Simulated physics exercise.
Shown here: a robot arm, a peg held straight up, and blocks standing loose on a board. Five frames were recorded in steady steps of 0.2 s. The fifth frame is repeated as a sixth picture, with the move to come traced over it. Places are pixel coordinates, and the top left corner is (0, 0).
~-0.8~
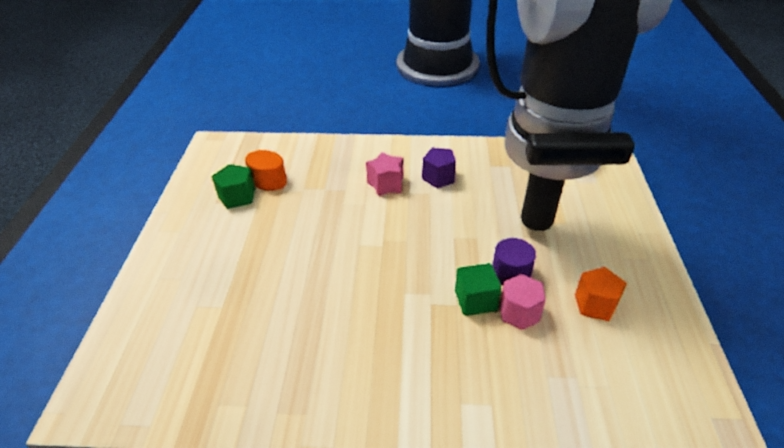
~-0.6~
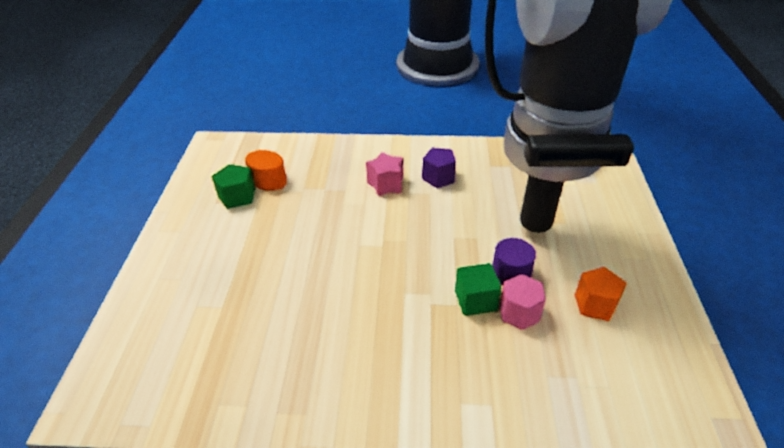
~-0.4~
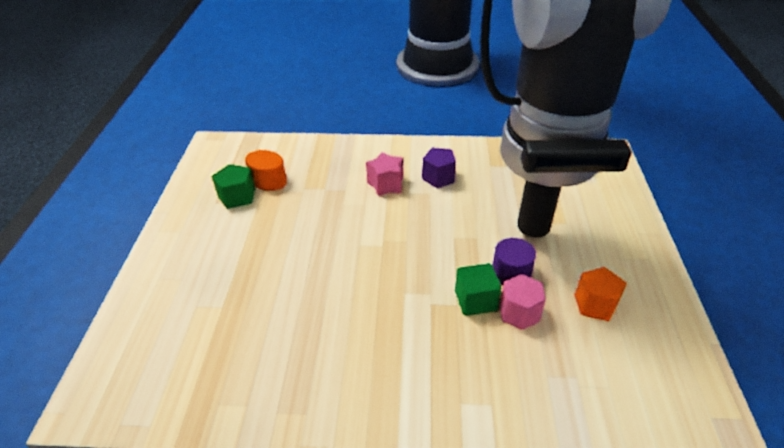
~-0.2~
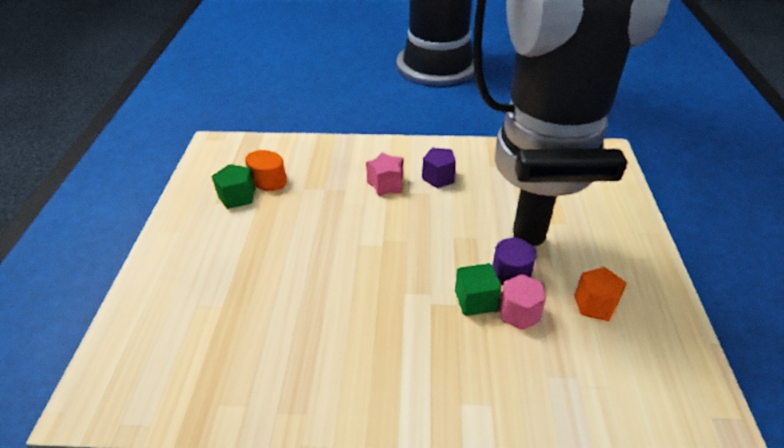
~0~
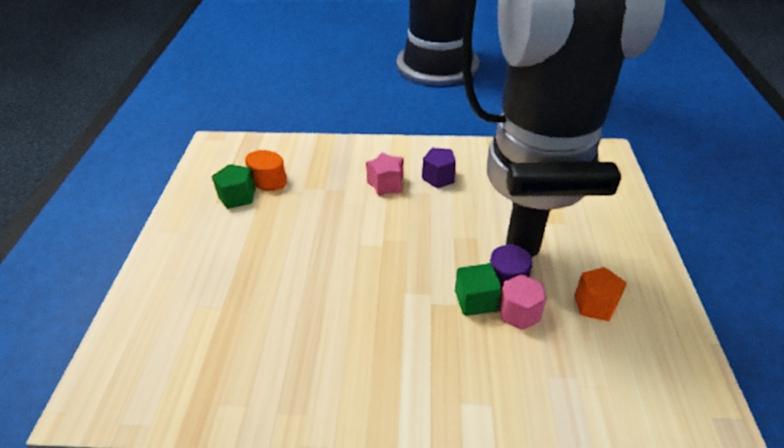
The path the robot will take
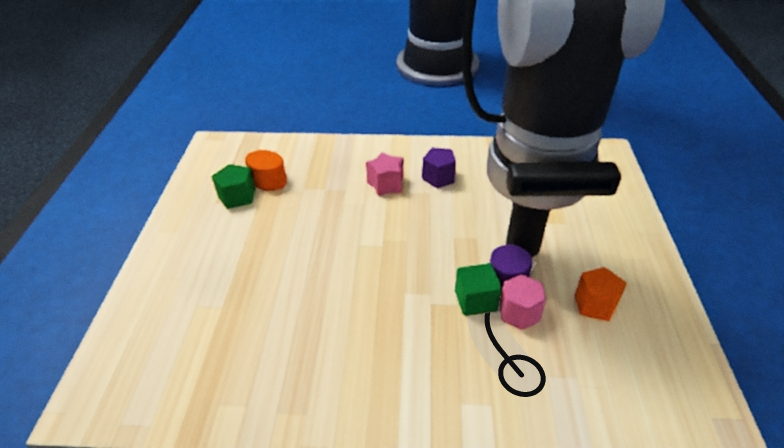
In the video, a robot arm holding an upright black peg moves slightly forward and left over a wooden board of scattered colored blocks, then nudges the purple cylinder a little beside the green and pink blocks.
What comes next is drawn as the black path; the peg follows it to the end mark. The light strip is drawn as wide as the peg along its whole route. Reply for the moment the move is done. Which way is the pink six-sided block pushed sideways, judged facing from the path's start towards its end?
It will end up to the left.
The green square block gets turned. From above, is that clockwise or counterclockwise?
Looking from above, the answer is clockwise.
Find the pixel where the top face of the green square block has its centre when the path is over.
Most likely (416, 316).
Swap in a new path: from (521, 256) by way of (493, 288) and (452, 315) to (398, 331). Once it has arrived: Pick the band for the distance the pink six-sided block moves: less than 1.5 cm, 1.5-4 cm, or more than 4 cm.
Moves 1.5 to 4 cm.
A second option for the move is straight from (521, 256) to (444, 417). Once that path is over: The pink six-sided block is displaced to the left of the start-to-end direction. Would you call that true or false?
The statement is correct.
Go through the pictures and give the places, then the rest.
Lower end of the peg (537, 221), tops of blocks, green square block (479, 278), purple cylinder (516, 251), pink six-sided block (525, 290), orange pentagonal block (604, 282), in the first picture.
Peg (536, 223), blocks as before, in the second picture.
Peg (533, 227), blocks as before, in the third picture.
Peg (529, 236), blocks as before, in the fourth picture.
Peg (523, 247), green square block (479, 278), purple cylinder (512, 258), pink six-sided block (525, 290), orange pentagonal block (604, 282), in the fifth picture.
The drawn path runs from (521, 256) through (499, 289) and (489, 330) to (522, 375).
The first path, step by step. One third of the way, peg (501, 281); green square block (443, 302); purple cylinder (483, 292); pink six-sided block (522, 312), turned 75° anticlockwise.
Two thirds of the way, peg (491, 322); green square block (415, 316), turned 30° clockwise; purple cylinder (457, 327); pink six-sided block (533, 329), turned 110° anticlockwise.
At the end, peg (524, 367); green square block (416, 316), turned 30° clockwise; purple cylinder (457, 330); pink six-sided block (572, 352), turned 180° anticlockwise; orange pentagonal block not moved.
